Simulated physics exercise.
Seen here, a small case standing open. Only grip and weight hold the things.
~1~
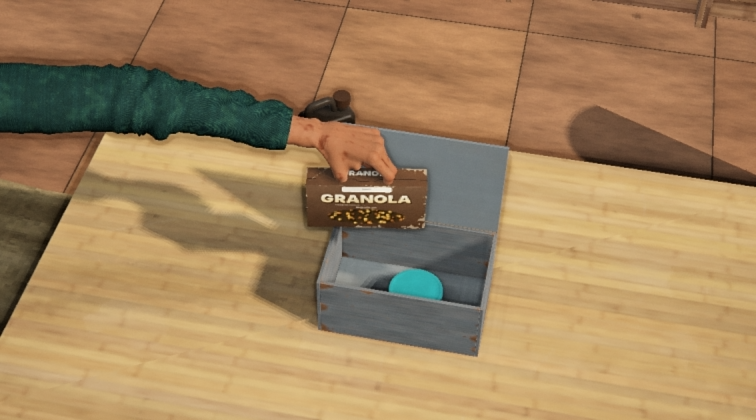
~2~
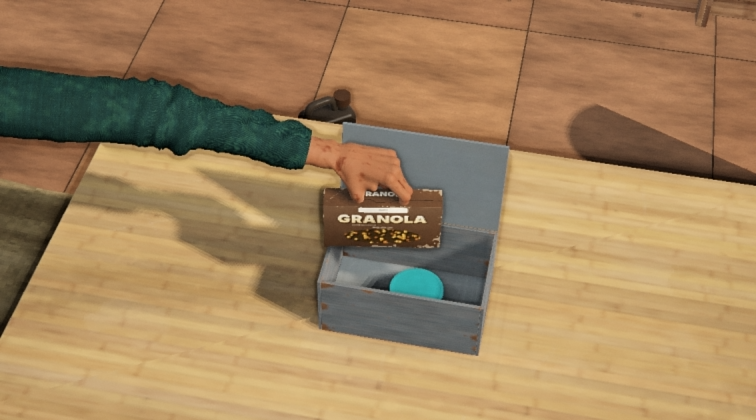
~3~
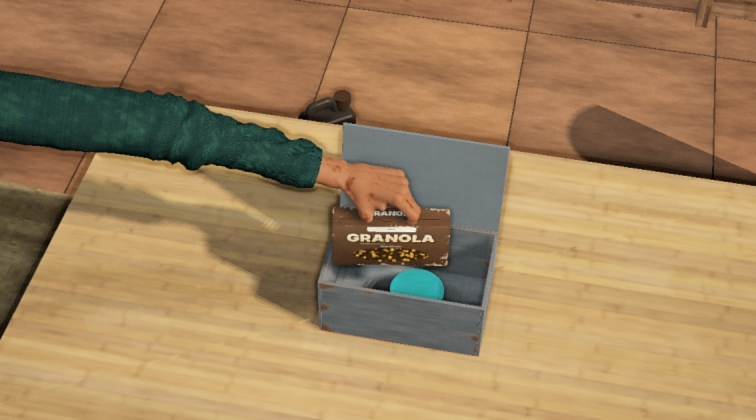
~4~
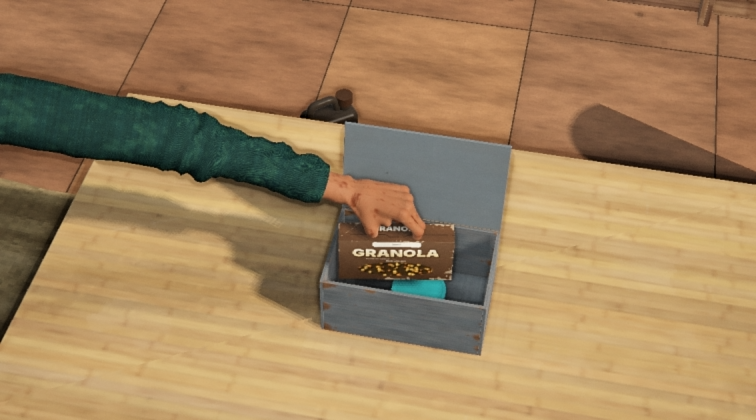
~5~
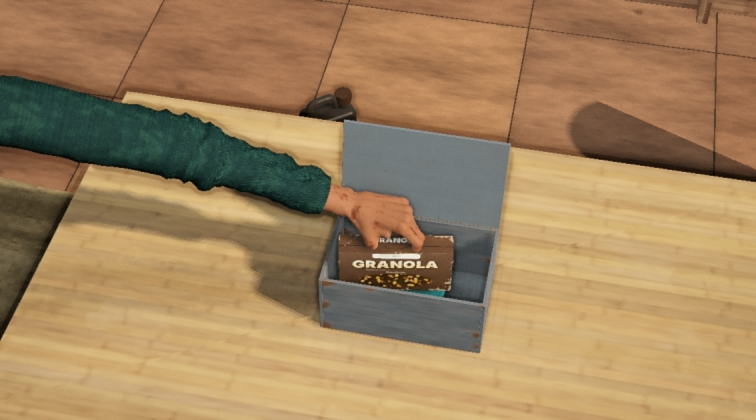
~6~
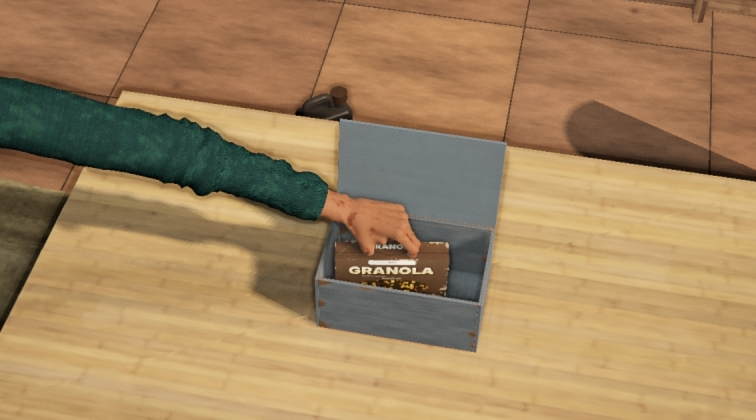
A brown granola packet, gripped from above by a hand in a green sleeve, moves right and downward over a small open grey case on a wooden table. The hand lowers it into the case, gradually covering the turquoise round object inside, until the packet sits within the case under the hand.
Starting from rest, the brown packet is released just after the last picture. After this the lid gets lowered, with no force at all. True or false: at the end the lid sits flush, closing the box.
False, a gap remains.
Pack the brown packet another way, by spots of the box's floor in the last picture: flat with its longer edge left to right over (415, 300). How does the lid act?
Well, in that case it fits down fine.
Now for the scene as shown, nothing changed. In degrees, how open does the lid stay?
About 20° above the rim.
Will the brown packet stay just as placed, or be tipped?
Looking at the last picture, it is left as set.
Then, 1.30 s on from there, lid 78° above the rim.
Then, 1.80 s on from there, lid 43° above the rim.
In the end, lid 20° above the rim; both unmoved. At the end, from the last picture's camera, brown packet near (391, 270).
